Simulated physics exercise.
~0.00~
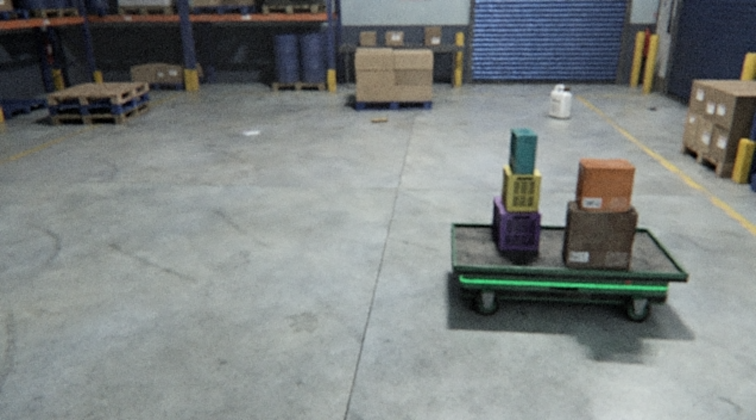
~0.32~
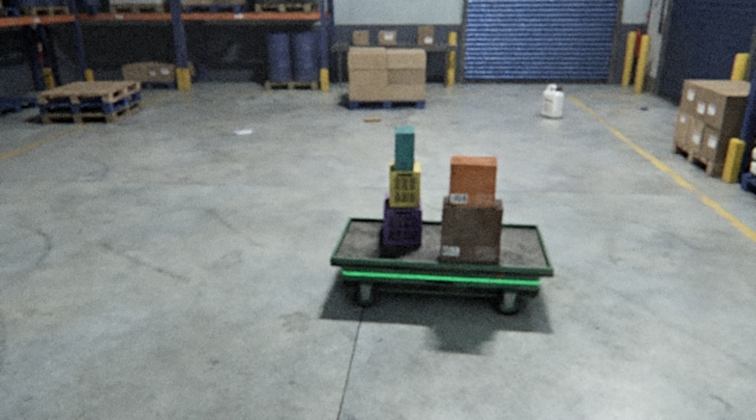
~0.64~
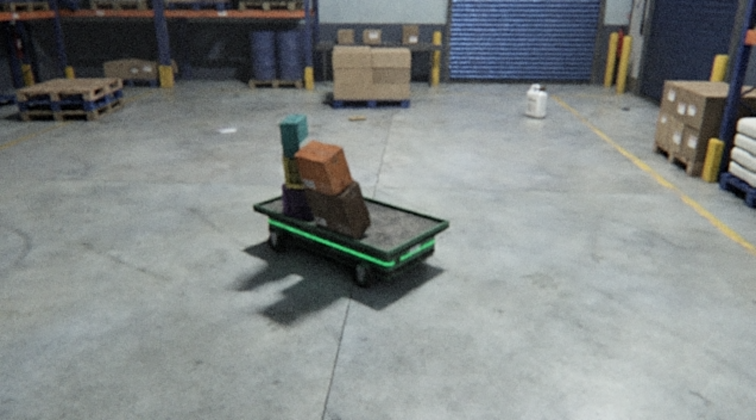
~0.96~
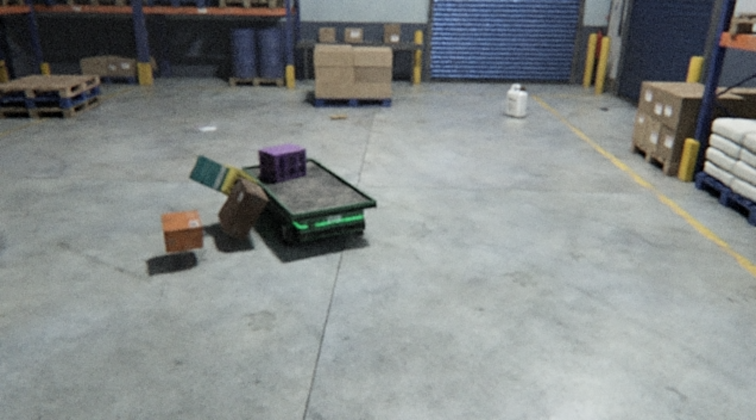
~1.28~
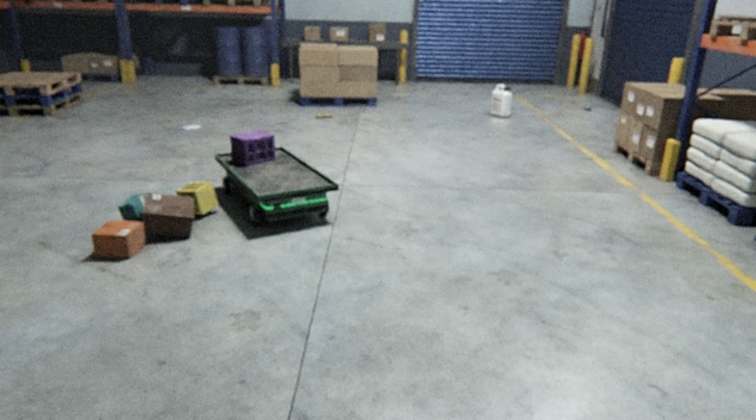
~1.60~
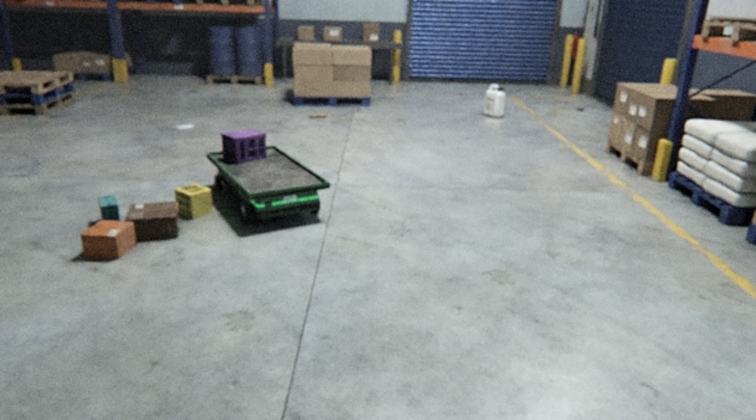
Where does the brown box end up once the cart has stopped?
The brown box ends up on the floor to the left of the cart, between the orange box and the yellow crate.
The clip opens on a low green-edged cart in a warehouse, carrying a turquoise box on a yellow crate on a purple crate, beside an orange box stacked on a brown one. The cart rolls left across the concrete floor, then swings away toward the back. As it turns, the orange and brown boxes tip toward the other stack. The orange, brown and turquoise boxes tumble over the side, and the yellow crate goes with them. The cart comes to rest with only the purple crate aboard, while the other four lie on the floor to its left.
